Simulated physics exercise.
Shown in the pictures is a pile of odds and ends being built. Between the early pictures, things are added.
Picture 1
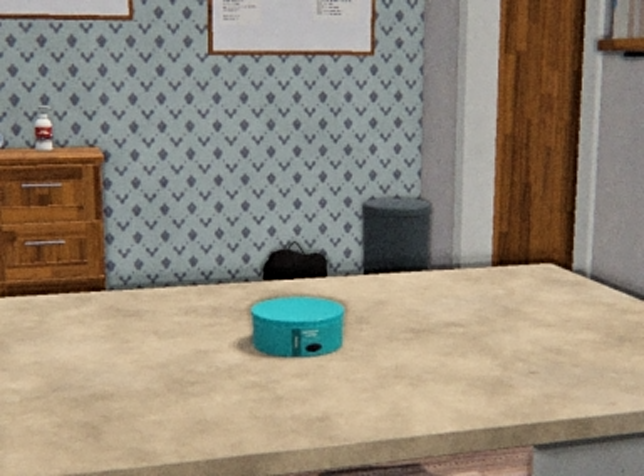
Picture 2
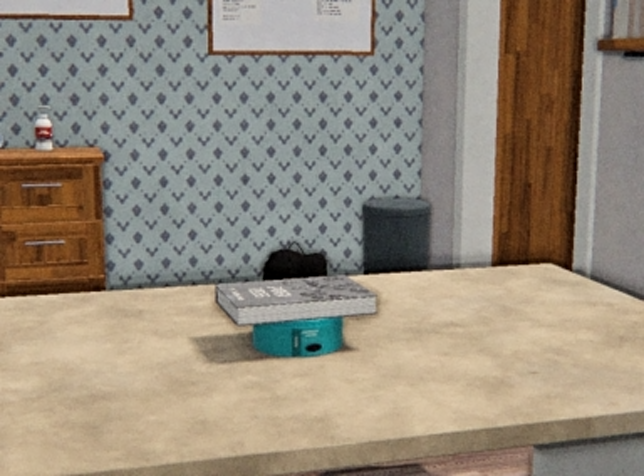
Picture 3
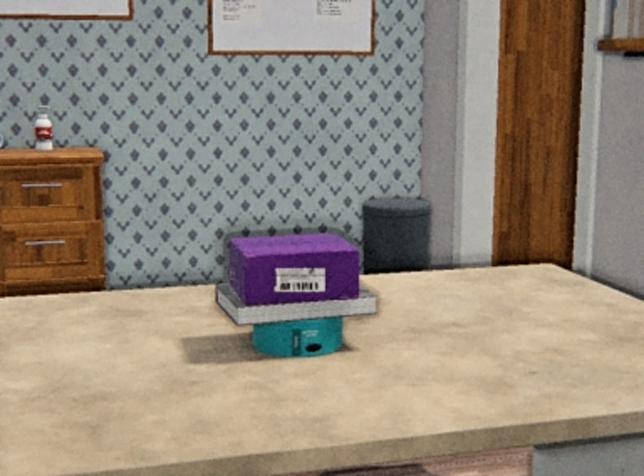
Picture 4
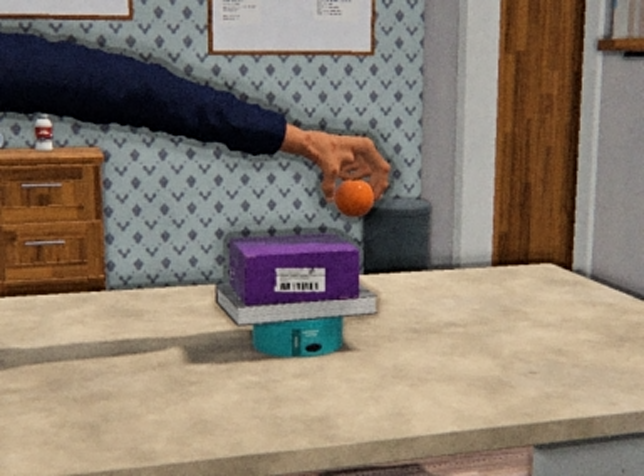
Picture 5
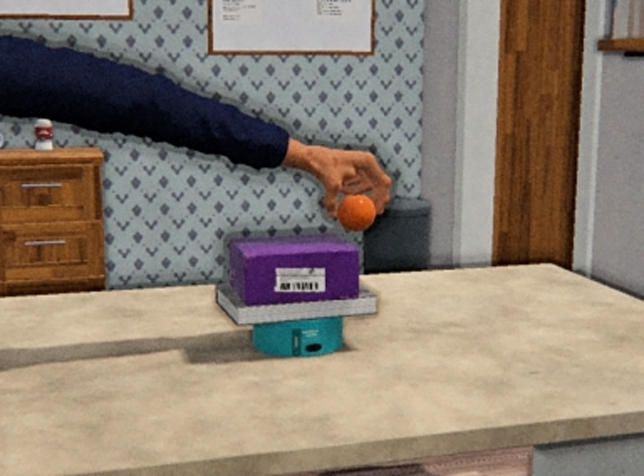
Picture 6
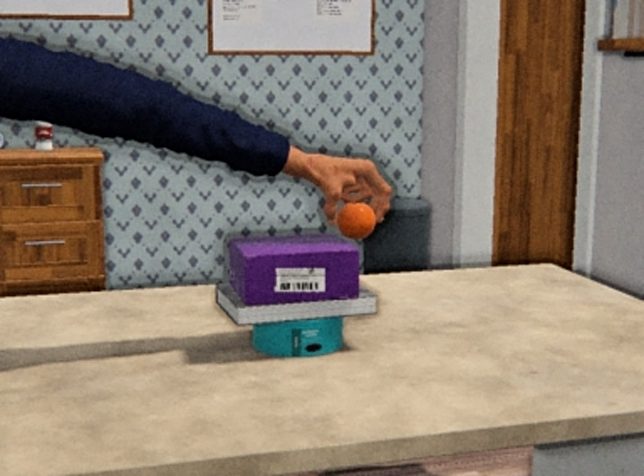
A grey book and then a purple box appeared, stacked on a turquoise tub, before a hand reached in from the left holding an orange tomato and lowered it slightly above the box's right side.
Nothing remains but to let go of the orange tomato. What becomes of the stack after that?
The stack topples over.
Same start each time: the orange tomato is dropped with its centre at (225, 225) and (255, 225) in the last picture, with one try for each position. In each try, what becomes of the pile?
Case one: The pile topples; case two: It stands firm.
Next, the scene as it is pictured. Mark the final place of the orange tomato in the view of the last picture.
Around (437, 317).
Then, 0.30 s after the last picture, orange tomato now fallen.
Then, 0.40 s after the last picture, things are still on the move.
At rest, fallen, orange tomato; the other 3 in place. Seen from the same camera at the end, orange tomato near (437, 317). The pile loses its balance.
